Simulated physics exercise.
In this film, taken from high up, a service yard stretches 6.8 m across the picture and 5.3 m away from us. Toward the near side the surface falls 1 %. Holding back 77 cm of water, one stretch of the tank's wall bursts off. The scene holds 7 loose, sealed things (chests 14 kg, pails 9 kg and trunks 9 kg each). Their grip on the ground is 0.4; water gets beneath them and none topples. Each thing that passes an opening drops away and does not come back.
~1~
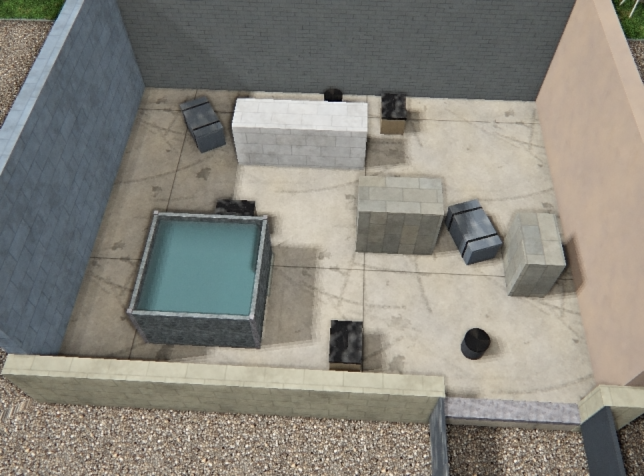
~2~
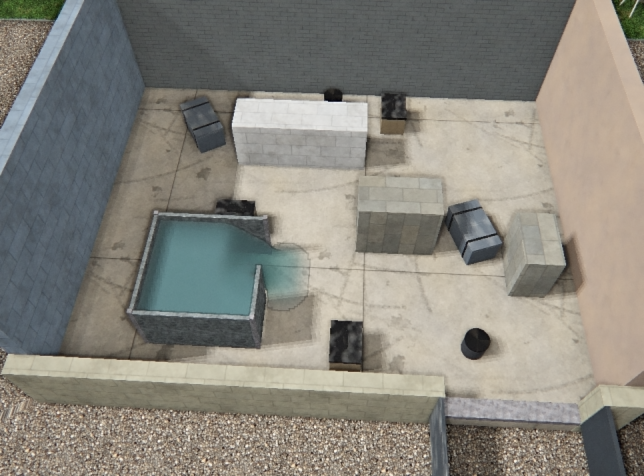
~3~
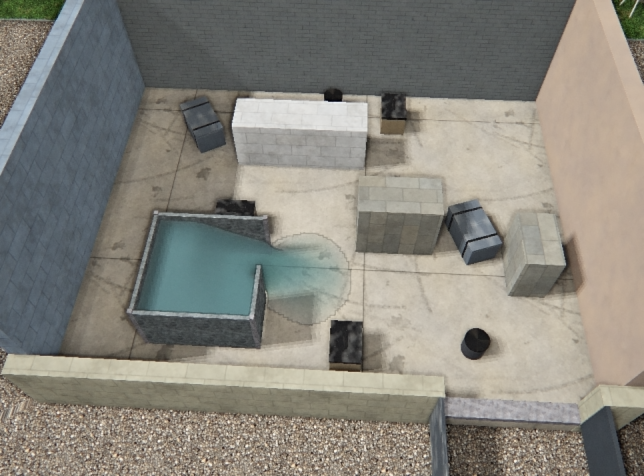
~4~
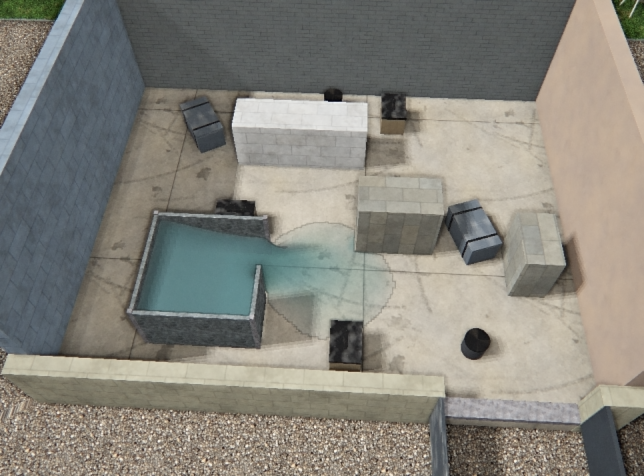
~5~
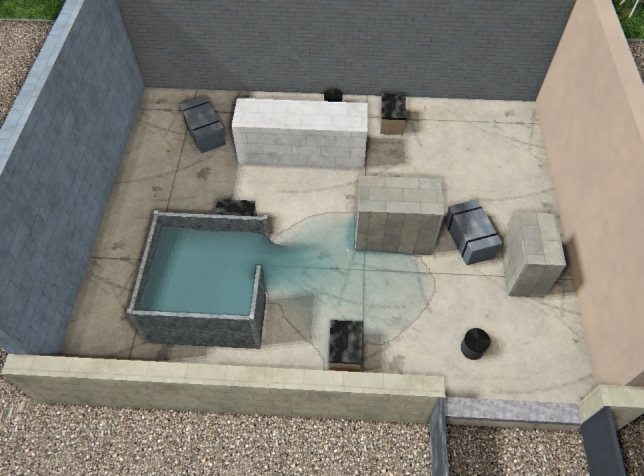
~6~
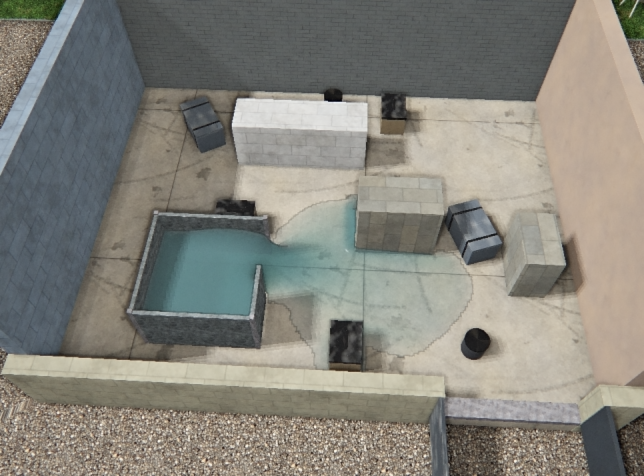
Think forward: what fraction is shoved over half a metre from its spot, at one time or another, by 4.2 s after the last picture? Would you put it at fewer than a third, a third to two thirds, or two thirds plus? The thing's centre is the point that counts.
I would say fewer than a third.
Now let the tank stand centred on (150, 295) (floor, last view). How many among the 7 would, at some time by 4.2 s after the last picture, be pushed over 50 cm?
Result: 3.
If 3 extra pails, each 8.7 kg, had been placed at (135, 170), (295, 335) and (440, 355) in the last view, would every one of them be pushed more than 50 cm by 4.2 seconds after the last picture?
Taking them one by one: It stays within, then it stays within, then it goes beyond.
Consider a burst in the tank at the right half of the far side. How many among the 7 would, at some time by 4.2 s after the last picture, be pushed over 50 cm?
Result: 3.
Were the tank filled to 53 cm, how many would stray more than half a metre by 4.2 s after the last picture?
Under that setup the answer is 2.
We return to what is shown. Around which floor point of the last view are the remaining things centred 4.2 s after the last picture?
They're centred close to (333, 173).
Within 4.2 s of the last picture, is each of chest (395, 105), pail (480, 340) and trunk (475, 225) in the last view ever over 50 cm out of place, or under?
In order: Not as far, farther and farther.
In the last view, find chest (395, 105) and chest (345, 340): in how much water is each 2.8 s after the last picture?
Roughly 1 and 2 cm.
Then, 0.4 s after the last picture 0 of 7 are over 50 cm from their spots; 0 afloat.
Then, 1.5 s after the last picture 2 of 7 are over 50 cm from their spots; 1 afloat.
Then, 2.8 s after the last picture 2 of 7 are over 50 cm from their spots; 1 afloat.
Then, 4.2 s after the last picture 2 of 7 are over 50 cm from their spots, and 2 have been at some point; 1 afloat.
